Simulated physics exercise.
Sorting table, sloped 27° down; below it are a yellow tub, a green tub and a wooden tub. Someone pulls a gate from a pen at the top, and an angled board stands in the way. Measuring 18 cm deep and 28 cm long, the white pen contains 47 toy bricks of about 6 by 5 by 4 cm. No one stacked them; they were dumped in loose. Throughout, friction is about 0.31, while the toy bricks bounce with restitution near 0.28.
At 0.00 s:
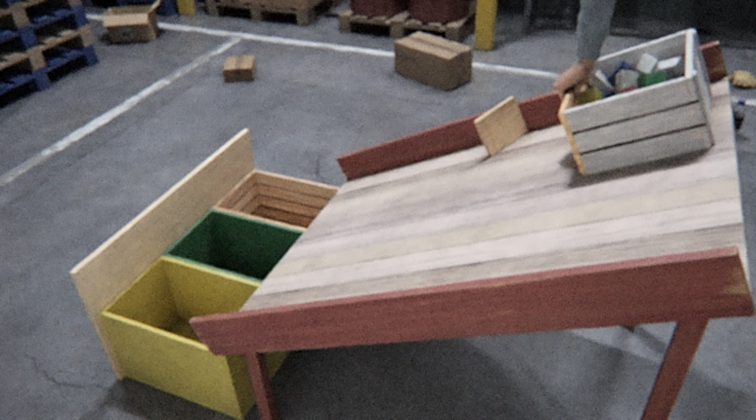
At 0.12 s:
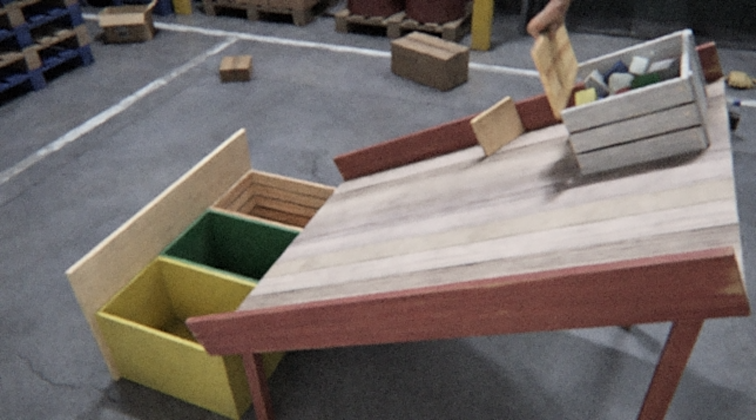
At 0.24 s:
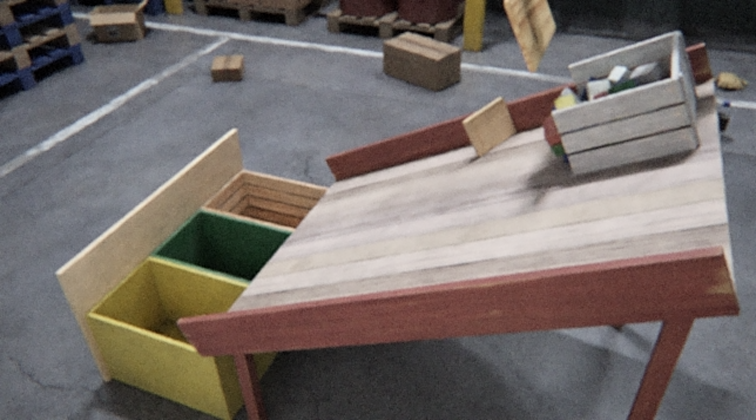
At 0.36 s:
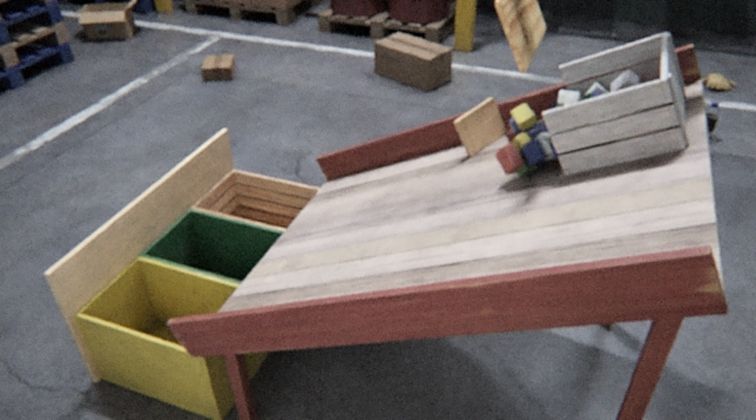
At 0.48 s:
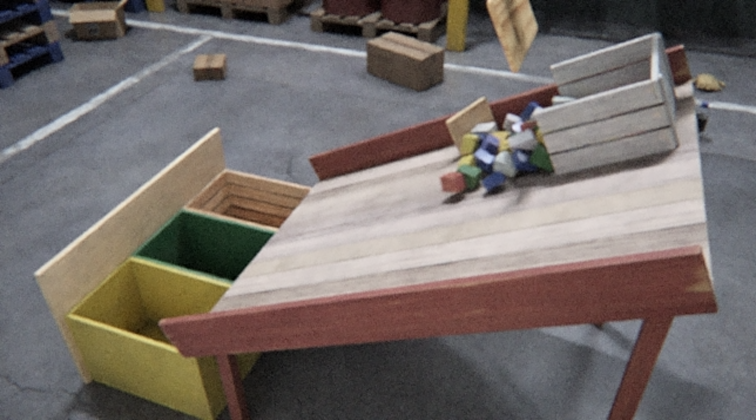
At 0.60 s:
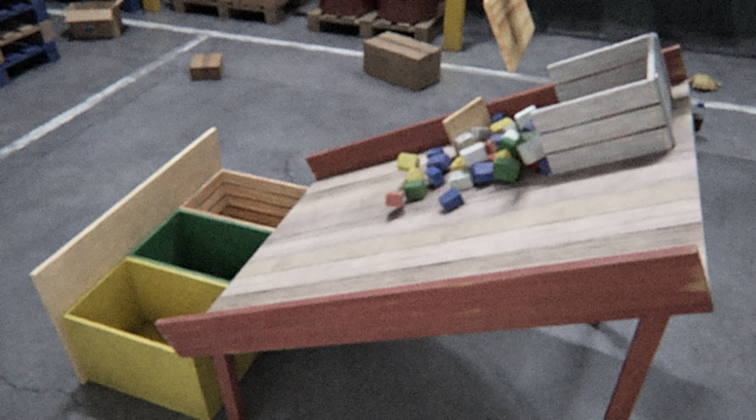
On a sloped table, a hand lifts a pen's gate and colourful bricks tumble downhill.
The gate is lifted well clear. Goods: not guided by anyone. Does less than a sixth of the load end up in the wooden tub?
No, a sixth to a half does.
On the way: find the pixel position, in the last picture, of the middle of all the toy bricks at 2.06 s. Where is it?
Somewhere near (202, 270) in the last picture's pixels.
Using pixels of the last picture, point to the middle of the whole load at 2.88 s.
Roughly at pixel (199, 278).
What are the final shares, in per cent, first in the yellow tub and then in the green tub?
About 0 and 65 per cent.
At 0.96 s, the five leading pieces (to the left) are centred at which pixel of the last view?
At about (251, 230).
After 0.96 s, 1 in the green tub, 1 in the wooden tub, 42 on the slope and 3 in the air.
After 1.42 s, 18 in the green tub, 6 in the wooden tub, 19 on the slope and 4 in the air.
After 2.06 s, 30 in the green tub, 9 in the wooden tub and 8 on the slope.
When it is over (at 2.88 s), 31 in the green tub, 13 in the wooden tub and 3 on the slope. Asked share, 13 of 47, 28 per cent.
